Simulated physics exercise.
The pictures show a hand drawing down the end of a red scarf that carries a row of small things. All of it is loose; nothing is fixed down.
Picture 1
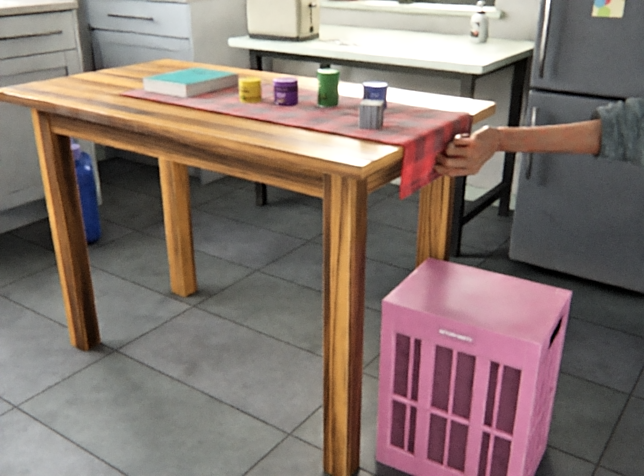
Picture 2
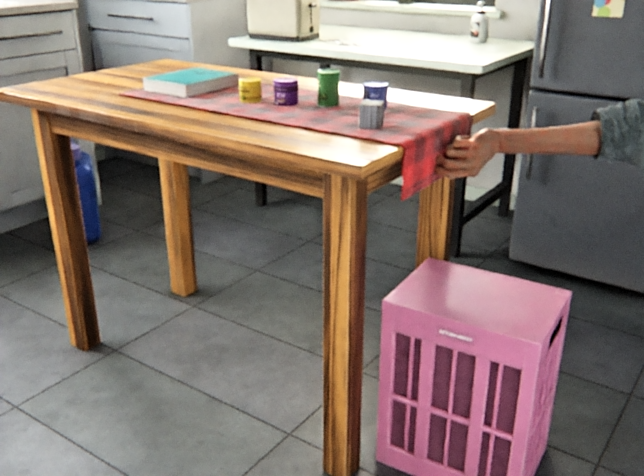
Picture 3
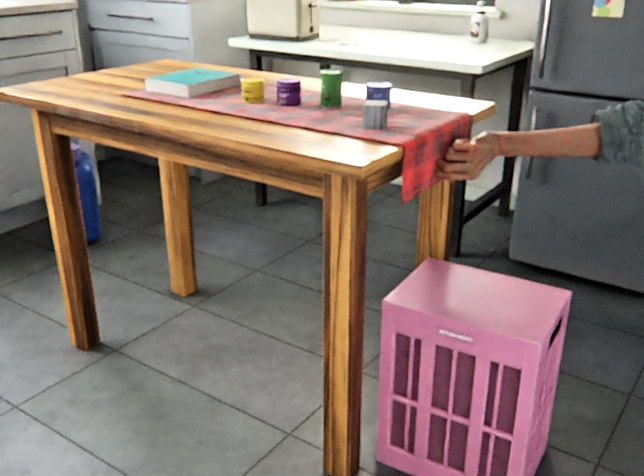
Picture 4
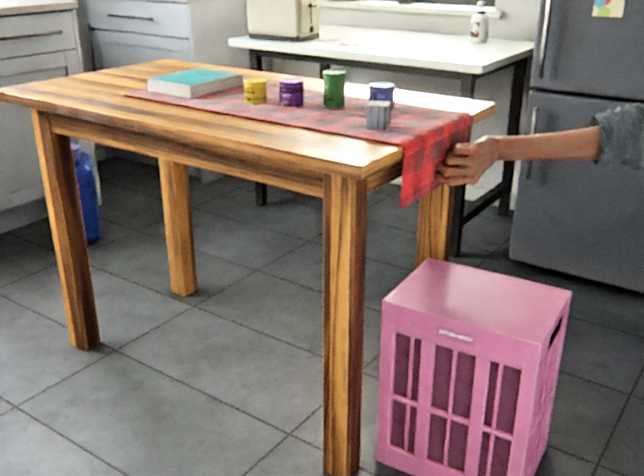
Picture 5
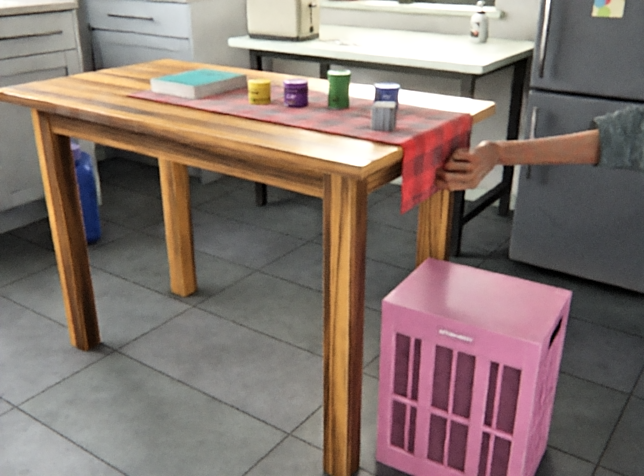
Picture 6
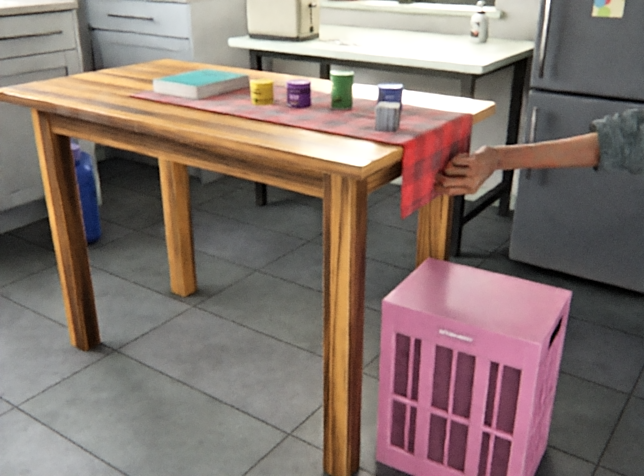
A hand slowly drawing down the end of a red scarf on a wooden table, small pots and cube shifting slightly right.
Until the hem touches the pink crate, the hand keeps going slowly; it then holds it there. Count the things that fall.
The number that falls is two.
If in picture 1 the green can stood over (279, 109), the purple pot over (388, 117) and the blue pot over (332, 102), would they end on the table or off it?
Here's how it goes: The green can remains in place, the purple pot leaves the top and the blue pot remains in place.
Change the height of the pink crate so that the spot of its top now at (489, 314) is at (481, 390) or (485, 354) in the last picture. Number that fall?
If so, 4 and 3.
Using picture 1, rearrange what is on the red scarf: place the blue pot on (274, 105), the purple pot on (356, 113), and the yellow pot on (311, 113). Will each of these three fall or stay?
Outcome: Blue pot keeps its perch; purple pot is gone; yellow pot keeps its perch.
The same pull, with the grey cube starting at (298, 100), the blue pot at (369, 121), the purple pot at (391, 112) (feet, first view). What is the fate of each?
The grey cube stays put, the blue pot ends up off, the purple pot ends up off.
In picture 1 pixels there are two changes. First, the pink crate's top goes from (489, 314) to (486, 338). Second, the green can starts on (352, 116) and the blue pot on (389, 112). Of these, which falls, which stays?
Note: Green can lost; blue pot lost.
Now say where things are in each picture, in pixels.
Hem (400, 199); grey cube (372, 102); blue pot (375, 84); green can (328, 71); purple pot (286, 79); yellow pot (250, 79); top of the crate (489, 314), in the first picture.
Hem (401, 200); grey cube (372, 102), in the second picture.
Hem (402, 204); blue pot (379, 84), in the third picture.
Hem (401, 208); green can (334, 71); top of the crate (489, 314), in the fourth picture.
Hem (400, 214); purple pot (296, 81), in the fifth picture.
Hem (402, 219); grey cube (388, 105); blue pot (391, 86); green can (342, 72); purple pot (299, 81); yellow pot (262, 81), in the sixth picture.
A little later, hem near (434, 256); grey cube gone.
Next, hem on the crate; grey cube and blue pot gone.
When it is over, hem on the crate; grey cube and blue pot gone. It carries off two.
